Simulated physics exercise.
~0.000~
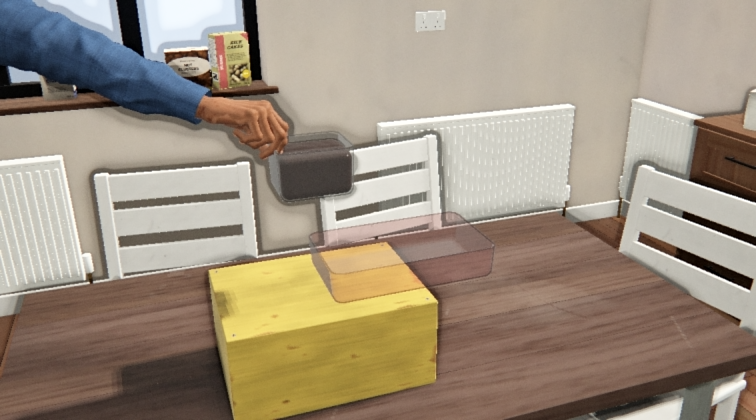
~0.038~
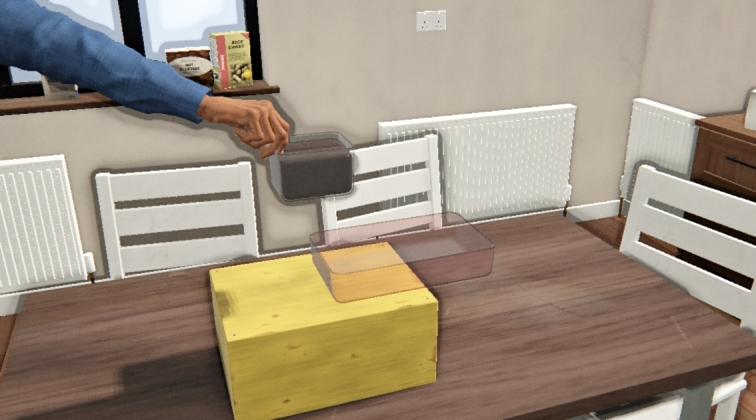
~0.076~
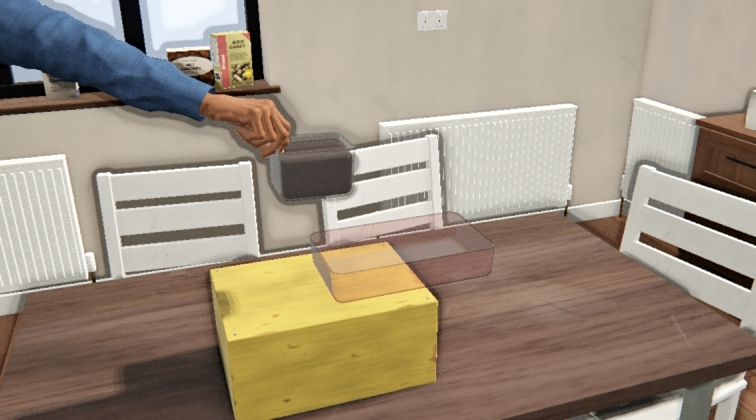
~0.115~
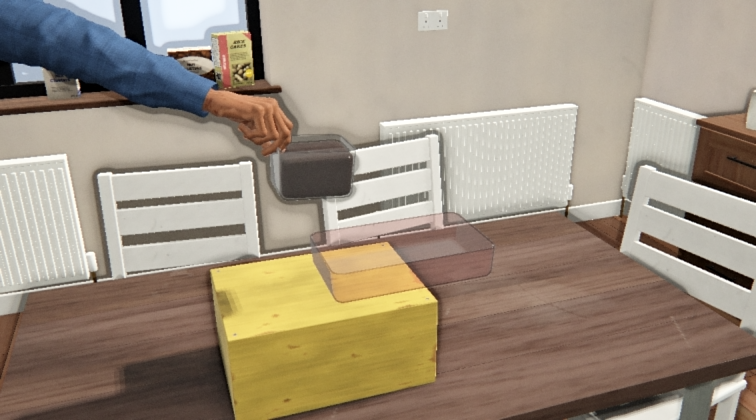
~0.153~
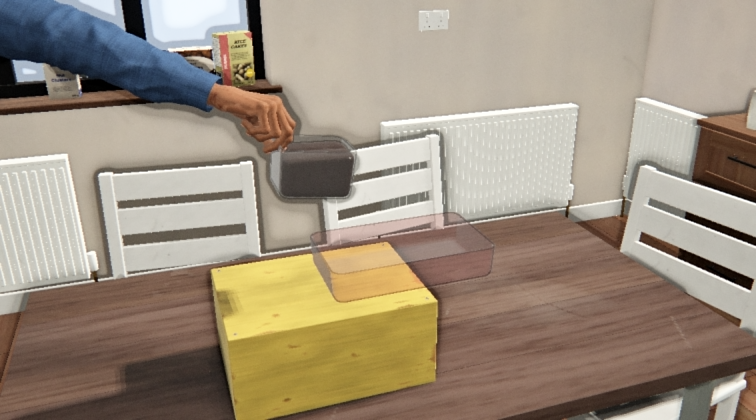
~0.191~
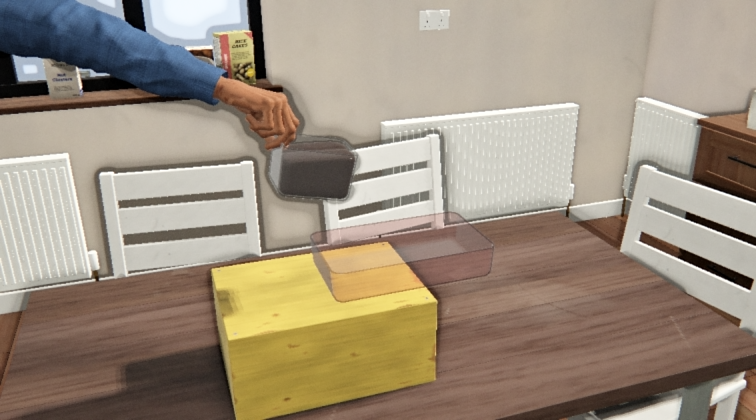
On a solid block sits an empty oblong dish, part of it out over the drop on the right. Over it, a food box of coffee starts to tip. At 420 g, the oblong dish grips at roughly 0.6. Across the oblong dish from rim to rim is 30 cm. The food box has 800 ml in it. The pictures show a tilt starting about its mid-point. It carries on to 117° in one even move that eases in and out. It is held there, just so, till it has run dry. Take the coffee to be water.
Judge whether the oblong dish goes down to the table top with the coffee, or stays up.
It stays up.
By 0.56 s the tilt is 79° and 50 per cent is still to pour; the oblong dish lies level with 11 per cent in it.
By 0.82 s the tilt is 114° and 6 per cent is still to pour; the oblong dish lies level with 78 per cent in it.
By 1.11 s the tilt is 117° and 0 per cent is still to pour; the oblong dish lies level with 94 per cent in it.
By 1.41 s the tilt is 117° and 0 per cent is still to pour; the oblong dish lies level with 95 per cent in it.
At rest the oblong dish lies level with 95 per cent in it.
